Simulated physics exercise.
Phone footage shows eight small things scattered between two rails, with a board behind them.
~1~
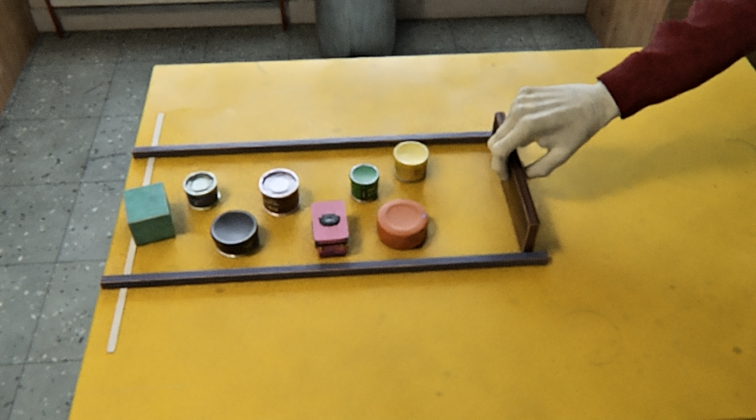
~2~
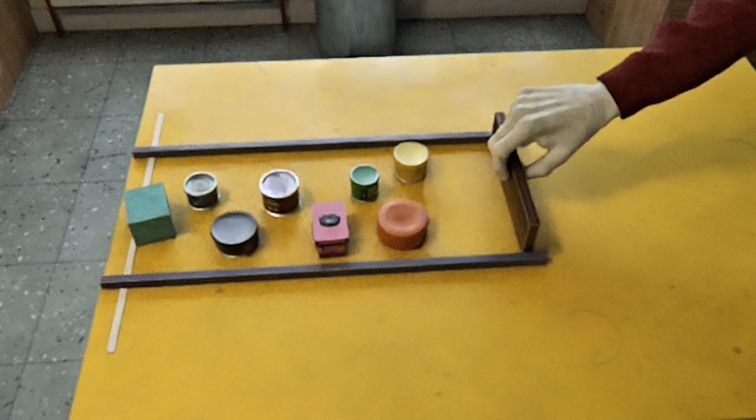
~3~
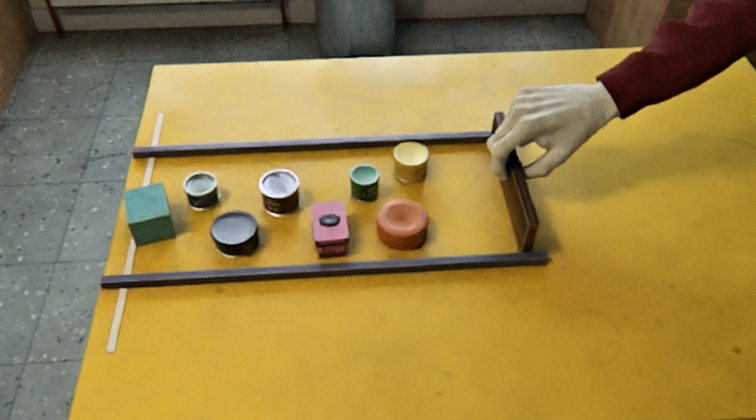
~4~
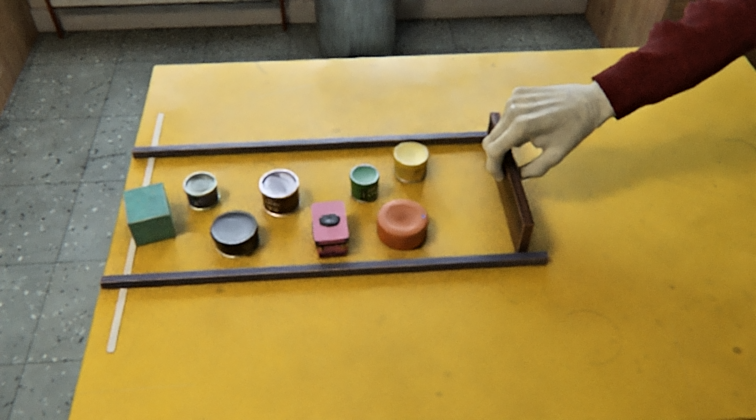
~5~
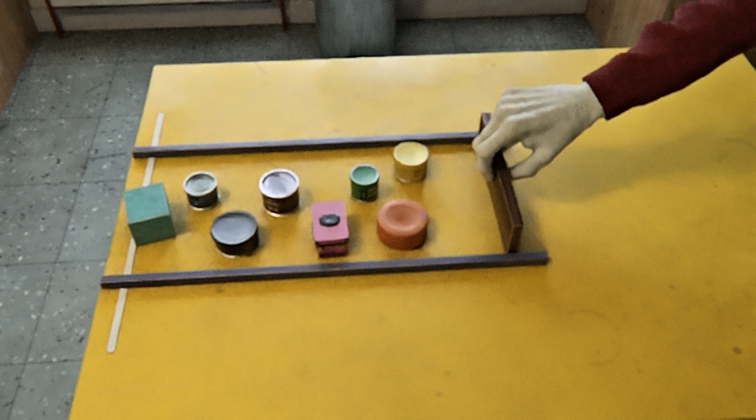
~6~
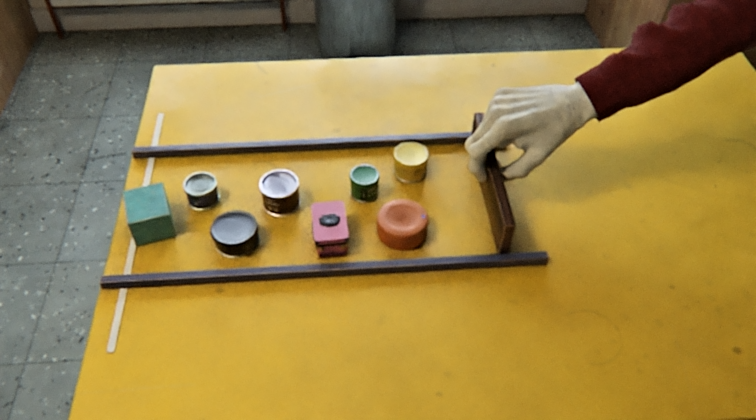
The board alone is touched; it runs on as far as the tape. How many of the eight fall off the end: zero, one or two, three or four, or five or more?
From what I see, the table loses at least five of them.
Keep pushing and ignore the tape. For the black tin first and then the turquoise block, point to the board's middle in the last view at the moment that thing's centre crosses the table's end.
First near (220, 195), second near (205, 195).
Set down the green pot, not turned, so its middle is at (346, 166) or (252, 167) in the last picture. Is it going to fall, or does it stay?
Case one, it ends up off; case two, it ends up off.
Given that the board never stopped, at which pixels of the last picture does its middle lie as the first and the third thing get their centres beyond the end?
At (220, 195) for the first, at (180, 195) for the third.
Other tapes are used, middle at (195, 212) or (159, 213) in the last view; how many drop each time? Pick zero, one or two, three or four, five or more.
One to two; at least five.
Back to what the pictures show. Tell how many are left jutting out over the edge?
Count of overhanging things: 3.
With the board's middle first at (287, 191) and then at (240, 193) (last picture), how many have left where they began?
7 at one spot and 8 at the other.
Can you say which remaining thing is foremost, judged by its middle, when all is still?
The orange lid is the one.
Early on, none off yet; turquoise block at rest near (149, 214); blue pot at rest near (202, 191); black tin at rest near (235, 234).
Finally, the number that fall off is five or more; lost, pink case, brown tin, black tin, blue pot and turquoise block.
